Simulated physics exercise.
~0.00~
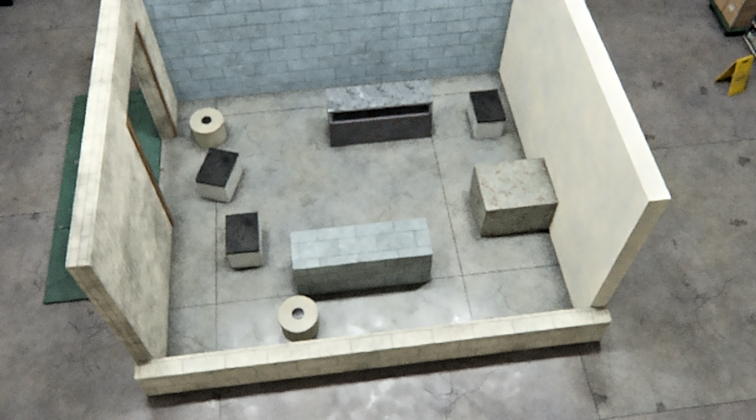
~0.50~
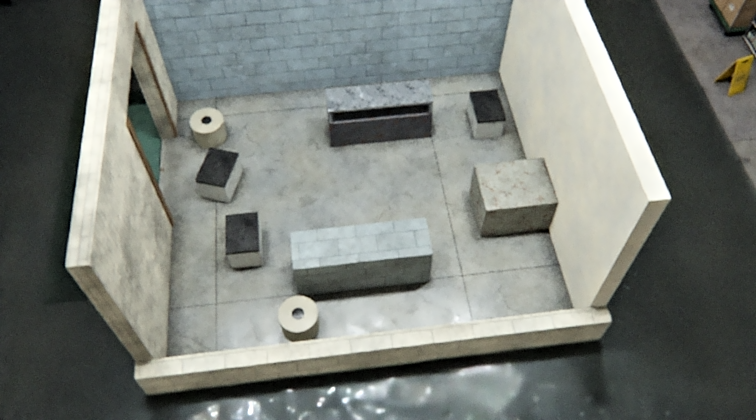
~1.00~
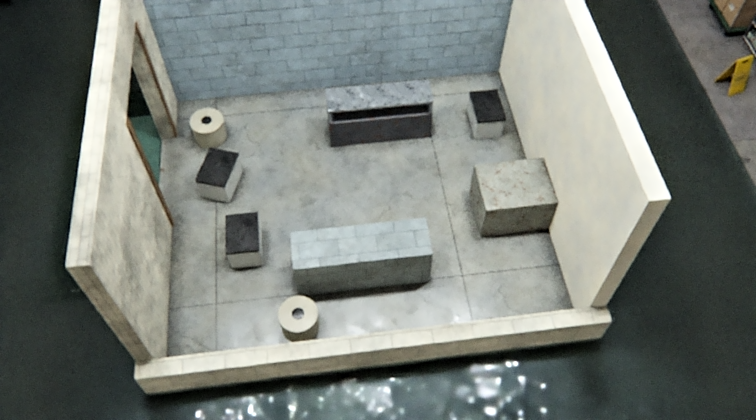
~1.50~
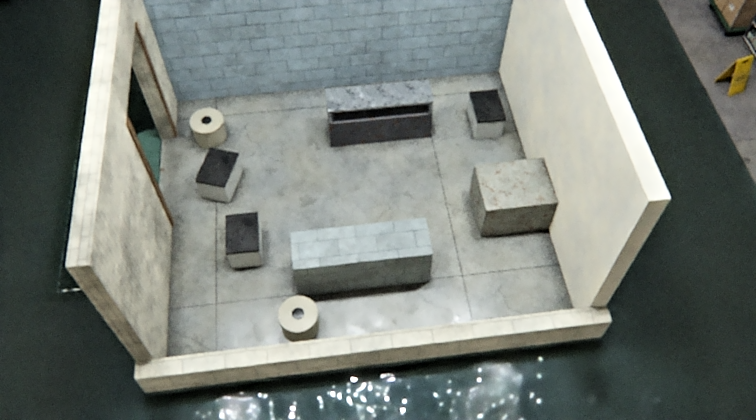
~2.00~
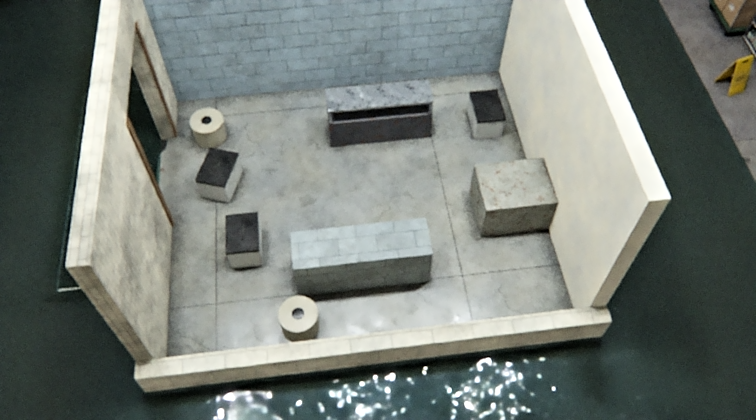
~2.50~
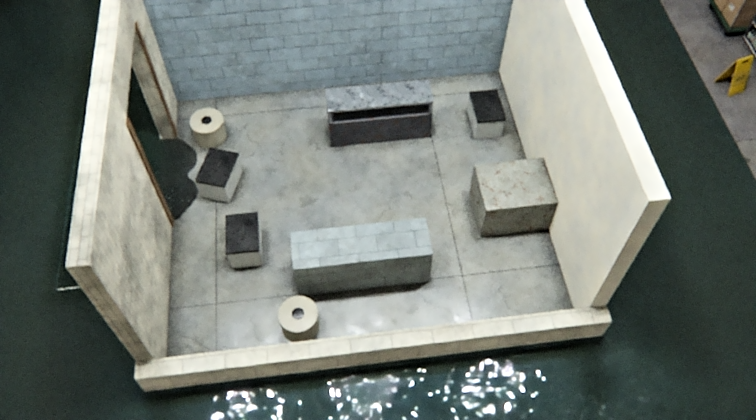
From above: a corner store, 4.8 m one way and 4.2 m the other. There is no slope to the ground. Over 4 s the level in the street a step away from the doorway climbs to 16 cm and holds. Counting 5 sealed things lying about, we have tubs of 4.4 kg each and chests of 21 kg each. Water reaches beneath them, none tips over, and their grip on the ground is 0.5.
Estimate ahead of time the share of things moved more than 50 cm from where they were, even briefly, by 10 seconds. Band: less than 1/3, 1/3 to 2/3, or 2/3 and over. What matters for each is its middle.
I expect the share that gets shoved will be in the middle band.
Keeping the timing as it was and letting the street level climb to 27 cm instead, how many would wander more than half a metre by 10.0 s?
It would come to 3 of them.
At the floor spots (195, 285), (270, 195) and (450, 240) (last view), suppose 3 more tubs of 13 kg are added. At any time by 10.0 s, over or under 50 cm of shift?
So the first ends up below the threshold, the second below the threshold, the third below the threshold.
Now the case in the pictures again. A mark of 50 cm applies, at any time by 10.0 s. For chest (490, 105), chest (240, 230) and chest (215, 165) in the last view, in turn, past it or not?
One by one in that order: Below; below; above.
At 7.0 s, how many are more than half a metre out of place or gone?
Count: 0.
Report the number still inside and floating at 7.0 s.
At that instant the tally stands at 1.
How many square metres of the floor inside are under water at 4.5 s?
Somewhere around 4.5 m2, roughly.
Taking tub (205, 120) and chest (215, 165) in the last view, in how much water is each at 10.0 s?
Some 6 cm at the first, some 6 cm at the second.
After 3.5 s 0 of 5 are over 50 cm from their spots; 0 afloat.
After 4.5 s 1 of 5 are over 50 cm from their spots; 0 afloat.
After 7.0 s 0 of 5 are over 50 cm from their spots; 1 afloat.
After 10.0 s 2 of 5 are over 50 cm from their spots, and 2 have been at some point; 1 afloat.
